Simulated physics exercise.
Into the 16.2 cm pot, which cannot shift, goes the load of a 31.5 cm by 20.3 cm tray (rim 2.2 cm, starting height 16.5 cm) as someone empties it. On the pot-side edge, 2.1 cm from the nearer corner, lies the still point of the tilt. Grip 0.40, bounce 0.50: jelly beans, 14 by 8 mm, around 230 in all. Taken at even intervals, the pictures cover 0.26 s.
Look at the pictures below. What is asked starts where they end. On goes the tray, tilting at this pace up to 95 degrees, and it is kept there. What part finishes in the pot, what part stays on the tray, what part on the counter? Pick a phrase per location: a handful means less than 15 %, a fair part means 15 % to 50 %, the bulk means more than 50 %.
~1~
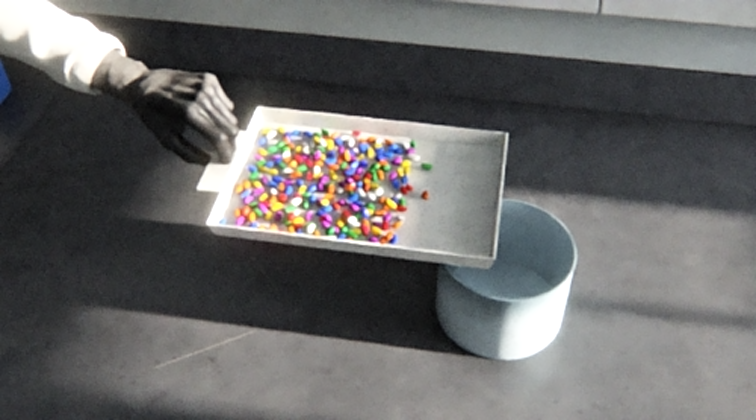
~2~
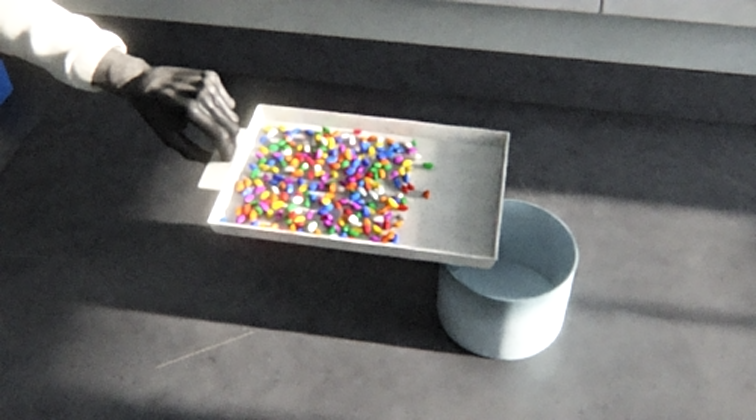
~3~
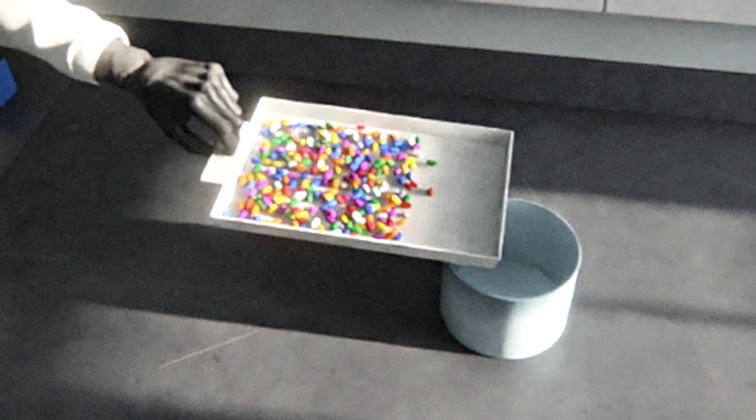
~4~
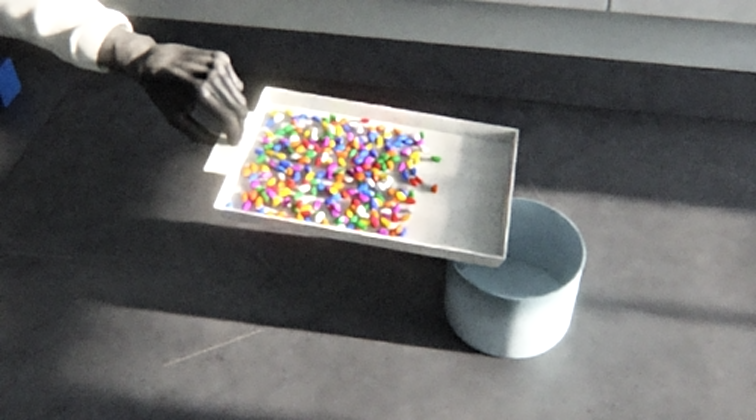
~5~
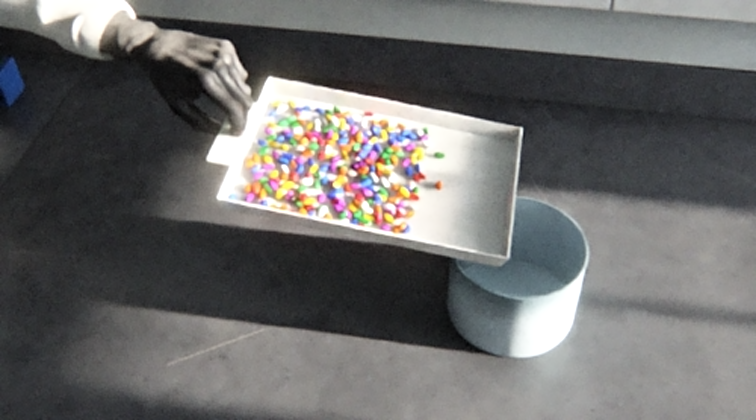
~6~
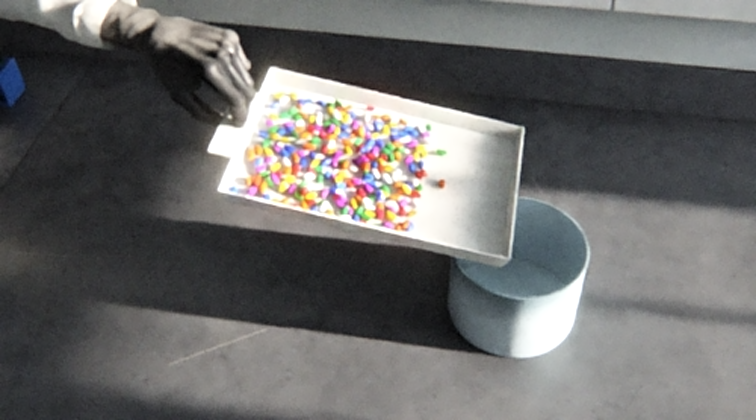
Pot: The bulk, left on the tray: A handful, counter: A fair part.
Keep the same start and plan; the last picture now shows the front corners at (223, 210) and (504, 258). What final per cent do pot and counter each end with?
In the pot: 0 per cent; on the counter: 100 per cent.
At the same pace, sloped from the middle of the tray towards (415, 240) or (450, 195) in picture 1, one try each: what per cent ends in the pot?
Approximately 5 percent, then 65 percent.
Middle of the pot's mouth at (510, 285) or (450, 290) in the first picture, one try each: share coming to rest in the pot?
Estimates: 80 in a hundred and 20 in a hundred.
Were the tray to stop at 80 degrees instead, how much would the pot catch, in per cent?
60 percent.
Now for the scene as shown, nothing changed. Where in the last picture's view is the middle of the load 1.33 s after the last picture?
Around (523, 211).
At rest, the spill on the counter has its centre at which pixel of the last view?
Spill centre at rest: About (572, 392).
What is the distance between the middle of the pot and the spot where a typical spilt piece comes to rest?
Close to 20 cm, give or take.
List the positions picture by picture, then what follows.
Tray tilt 0 degrees, front corners at (212, 221) and (490, 255); middle of the pieces at (329, 186); pot at (507, 247), in the first picture.
Tray tilt 1 degrees, front corners at (213, 219) and (492, 255); middle of the pieces at (330, 185), in the second picture.
Tray tilt 2 degrees, front corners at (216, 213) and (496, 255); middle of the pieces at (334, 181), in the third picture.
Tray tilt 5 degrees, front corners at (220, 204) and (501, 255), lowest corner right front; middle of the pieces at (338, 174), in the fourth picture.
Tray tilt 7 degrees, front corners at (223, 195) and (504, 254), lowest corner right front; middle of the pieces at (341, 168), in the fifth picture.
Tray tilt 10 degrees, front corners at (224, 188) and (506, 255), lowest corner right front; middle of the pieces at (343, 163); pot at (520, 245), in the sixth picture.
Then, 0.80 s after the last picture, tilt 50 degrees; the tray holds 95 %, the pot 0 %.
Then, 1.33 s after the last picture, tilt 76 degrees; the tray holds 75 %, the pot 15 %.
Then, 1.92 s after the last picture, tilt 95 degrees; the tray holds 5 %, the pot 70 %.
In the end, pot 75 %, tray 0 %, counter 25 %.
